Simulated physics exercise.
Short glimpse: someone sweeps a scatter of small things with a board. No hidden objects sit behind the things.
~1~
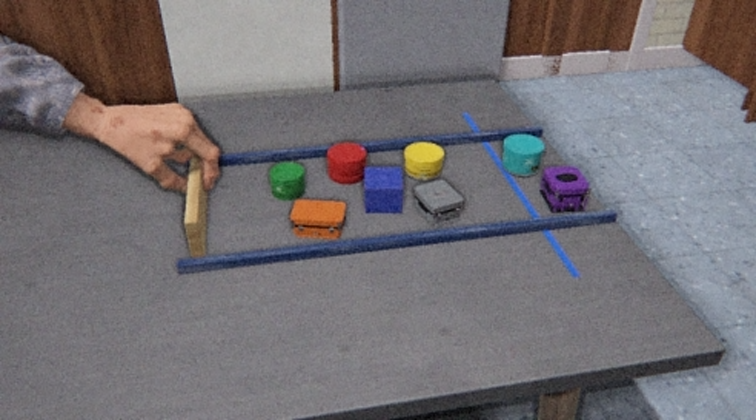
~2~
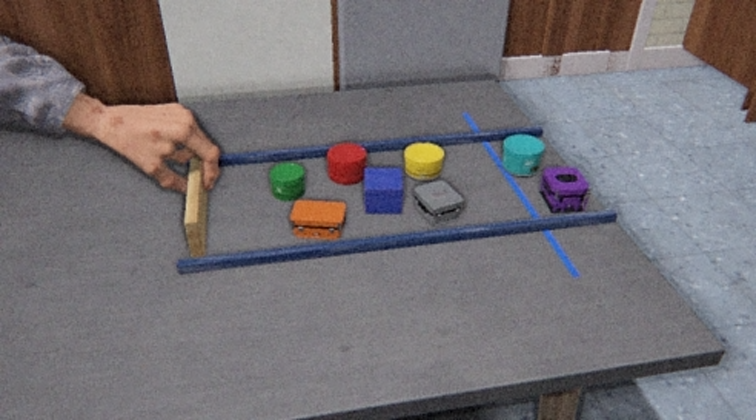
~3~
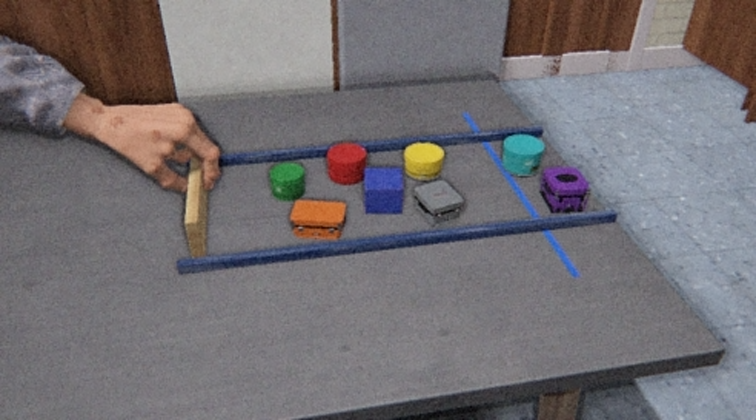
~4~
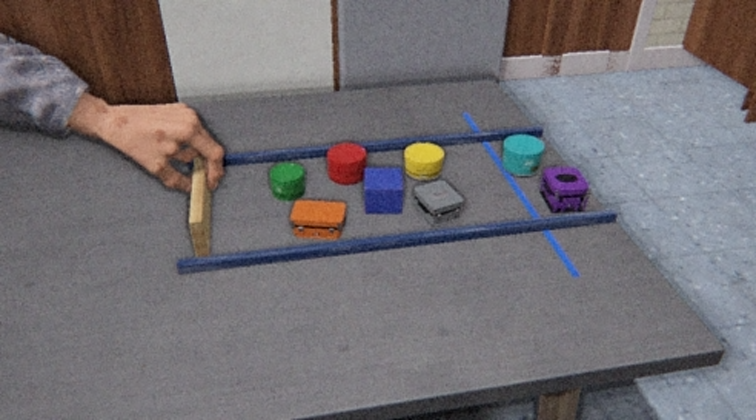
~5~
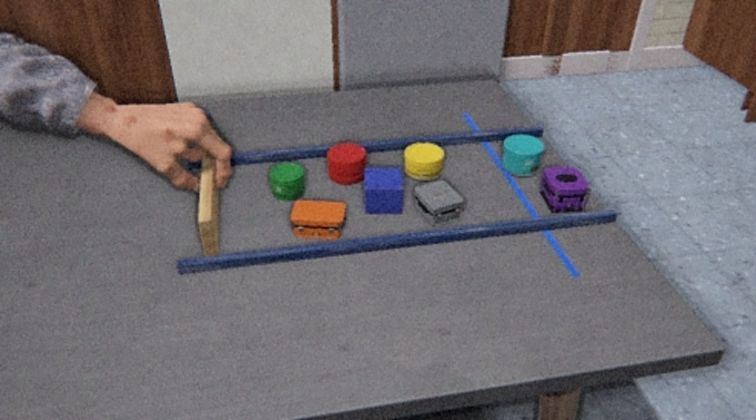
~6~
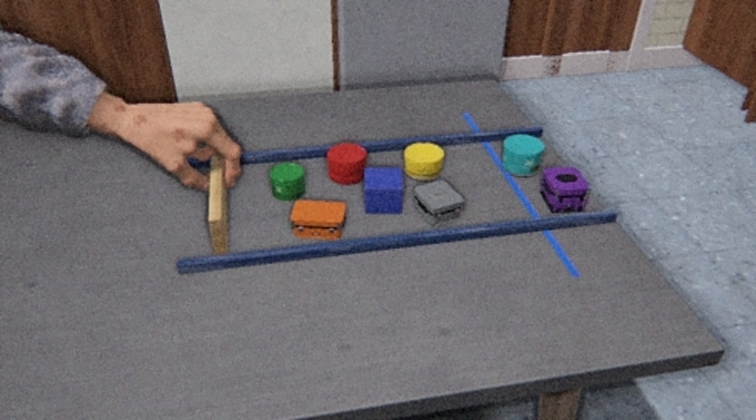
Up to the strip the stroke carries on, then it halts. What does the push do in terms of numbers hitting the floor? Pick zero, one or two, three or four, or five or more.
It sends one or two to the floor.
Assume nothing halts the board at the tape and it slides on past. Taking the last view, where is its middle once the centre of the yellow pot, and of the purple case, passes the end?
The middle would be close to (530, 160) and then close to (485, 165).
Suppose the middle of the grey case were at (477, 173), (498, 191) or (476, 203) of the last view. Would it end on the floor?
Taking the spots in turn, it stays put, then stays put, then stays put.
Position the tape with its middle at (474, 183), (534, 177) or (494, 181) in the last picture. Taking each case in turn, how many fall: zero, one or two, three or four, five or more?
So in that order I'd say none at all; three to four; one to two.
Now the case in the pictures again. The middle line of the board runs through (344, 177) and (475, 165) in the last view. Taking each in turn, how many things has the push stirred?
That makes 5 at the first spot and 8 at the second.
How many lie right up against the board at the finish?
Tally at the end: 4.
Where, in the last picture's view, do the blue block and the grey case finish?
The blue block comes to rest at (540, 172), and the grey case comes to rest at (592, 193).
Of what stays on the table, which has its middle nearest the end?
Result - foremost is the grey case.
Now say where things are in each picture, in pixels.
Purple case (564, 190); turquoise pot (522, 156); yellow pot (424, 162); board (198, 192); tape (510, 179), in the first frame.
Turquoise pot (522, 156); grey case (438, 205), in the second frame.
Yellow pot (424, 162); orange case (319, 221), in the third frame.
Purple case (564, 190); red lid (347, 164), in the fourth frame.
Turquoise pot (522, 156); board (210, 191), in the fifth frame.
Purple case (564, 190); turquoise pot (522, 156); yellow pot (424, 162); board (219, 190); tape (510, 179), in the sixth frame.
Soon after, none off yet; purple case at rest near (564, 190); turquoise pot at rest near (522, 156); yellow pot at rest near (424, 162).
In the end, the number that fall off is one or two; gone, turquoise pot and purple case.
